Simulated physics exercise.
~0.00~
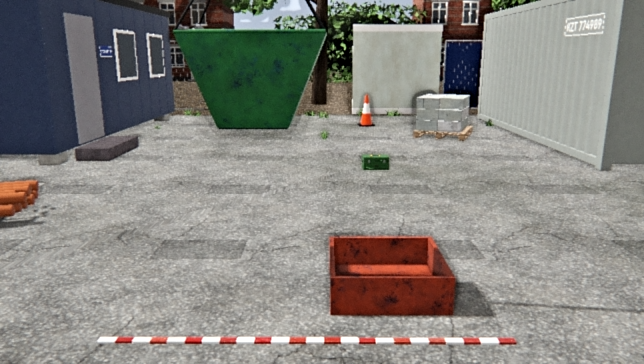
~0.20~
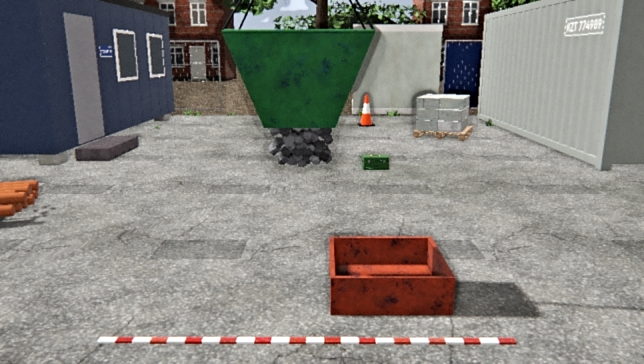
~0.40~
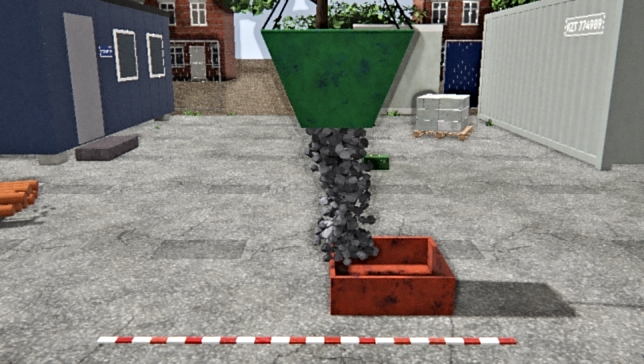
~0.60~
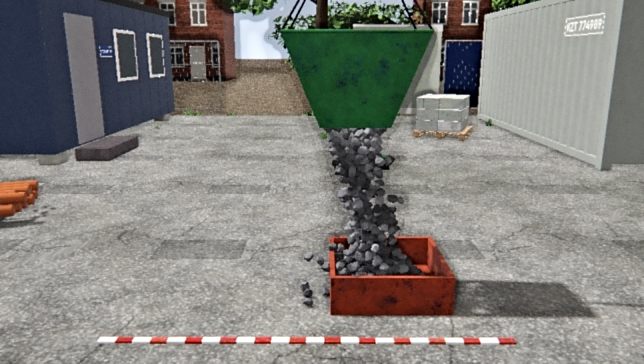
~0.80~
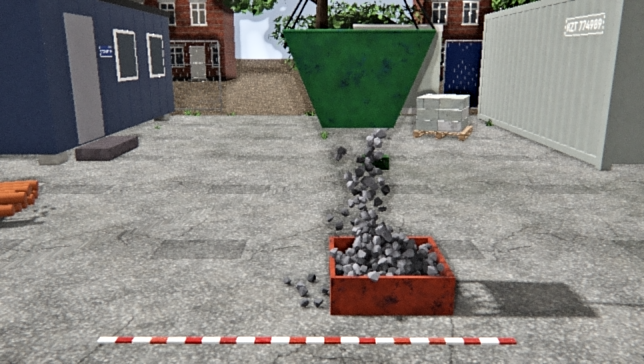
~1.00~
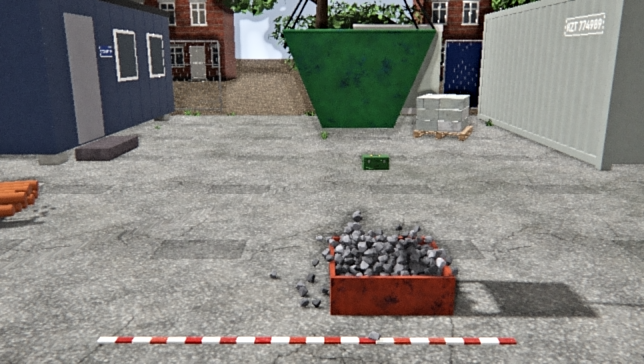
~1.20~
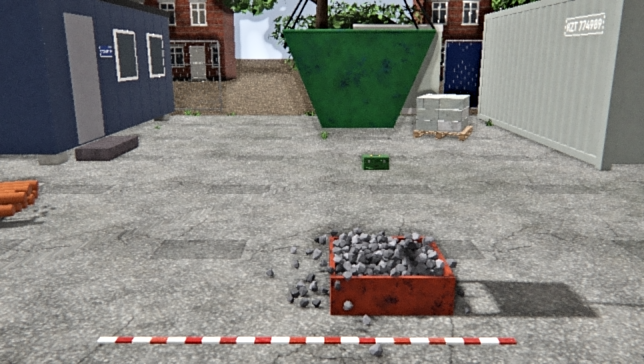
A big green skip hanging over a paved yard moved right and poured a stream of grey stones from its bottom into a red bin, filling it to a heap, while a few stones ended up scattered on the ground, mostly to its left.
